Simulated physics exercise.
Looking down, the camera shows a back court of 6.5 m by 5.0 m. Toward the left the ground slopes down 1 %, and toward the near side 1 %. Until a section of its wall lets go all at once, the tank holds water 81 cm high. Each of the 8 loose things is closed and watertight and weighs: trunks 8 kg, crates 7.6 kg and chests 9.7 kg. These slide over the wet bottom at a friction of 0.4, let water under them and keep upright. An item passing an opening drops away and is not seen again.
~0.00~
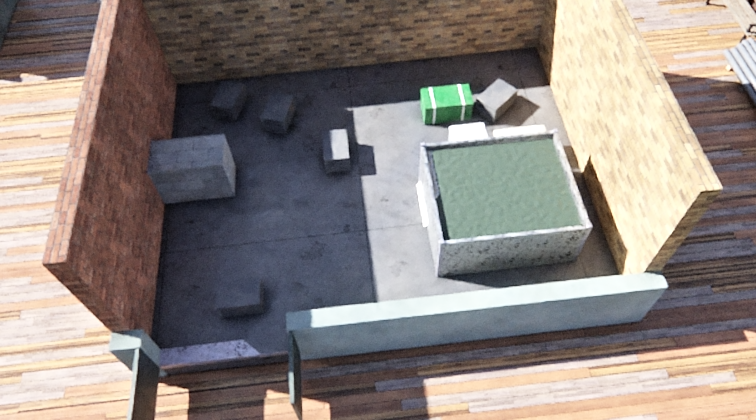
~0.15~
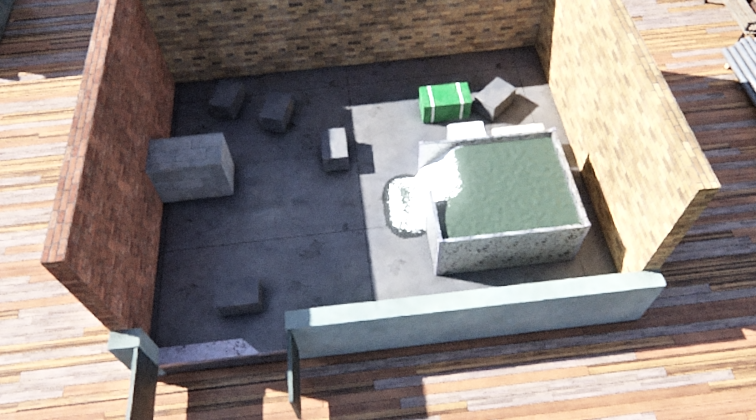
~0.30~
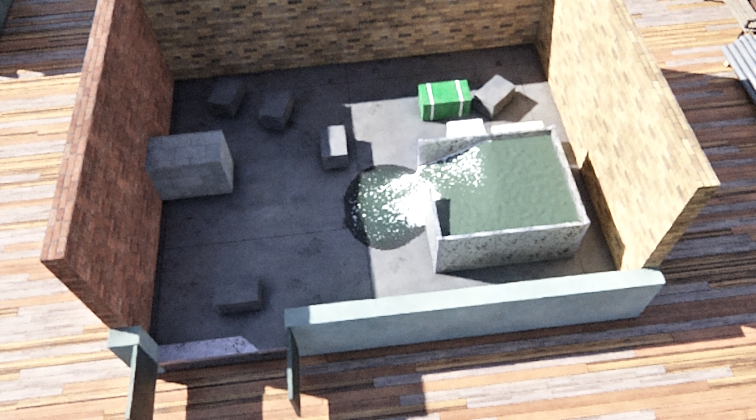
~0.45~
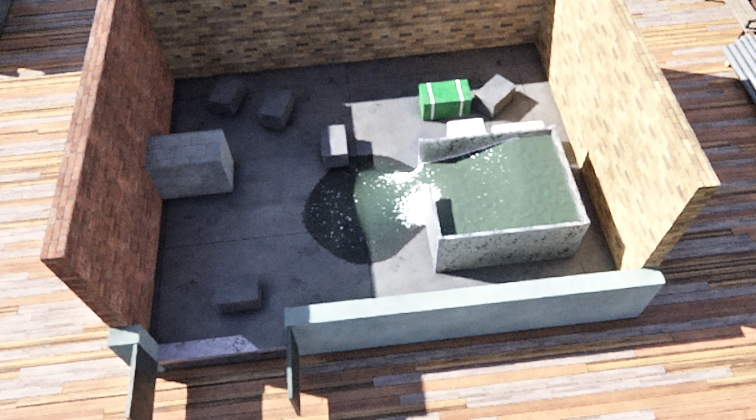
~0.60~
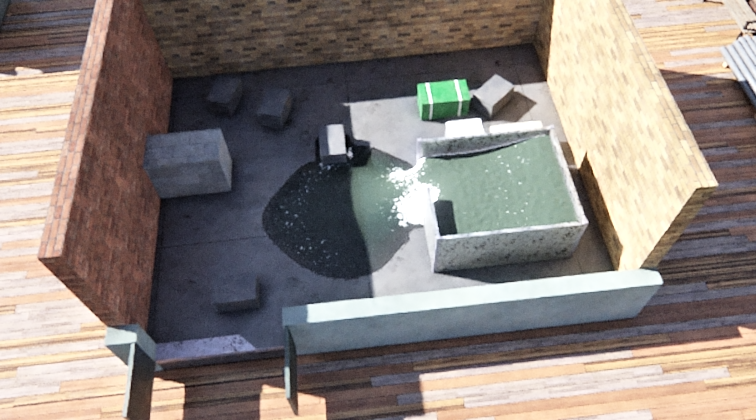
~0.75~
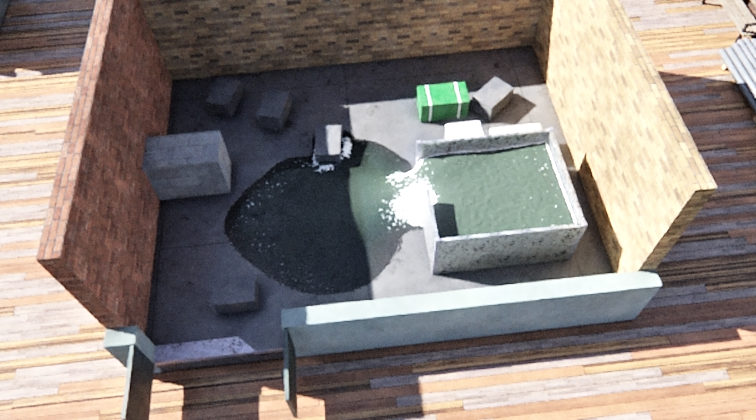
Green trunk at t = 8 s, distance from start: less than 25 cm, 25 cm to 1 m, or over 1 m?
Displaced partway.
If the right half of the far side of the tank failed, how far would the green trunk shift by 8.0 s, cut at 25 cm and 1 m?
Note: Green trunk displaced a long way.
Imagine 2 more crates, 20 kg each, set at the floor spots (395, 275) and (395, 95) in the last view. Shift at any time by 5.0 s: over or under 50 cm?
Well, the first is lower and the second lower.
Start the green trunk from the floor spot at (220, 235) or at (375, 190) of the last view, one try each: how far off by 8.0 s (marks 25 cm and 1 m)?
Respectively: It is shoved a long way; it is shoved a long way.
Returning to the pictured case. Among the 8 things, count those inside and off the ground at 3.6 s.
That would be 3 of them.
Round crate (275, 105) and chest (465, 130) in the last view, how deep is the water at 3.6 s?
Depth approx. 11 cm / 0 cm.
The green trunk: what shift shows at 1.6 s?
Displacement near 0 cm.
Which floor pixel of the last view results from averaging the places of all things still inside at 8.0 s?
Close to (407, 134).
After 1.6 s the green trunk is near (443, 94), 0.0 m from its start, aground; 0 of 8 are out; 1 afloat.
After 3.6 s the green trunk is near (443, 94), 0.0 m from its start, aground; 1 of 8 are out; 3 afloat.
After 5.6 s the green trunk is near (443, 94), 0.0 m from its start, aground; 1 of 8 are out; 3 afloat.
After 8.0 s the green trunk is near (459, 108), 0.4 m from its start, afloat; 1 of 8 are out; 3 afloat.
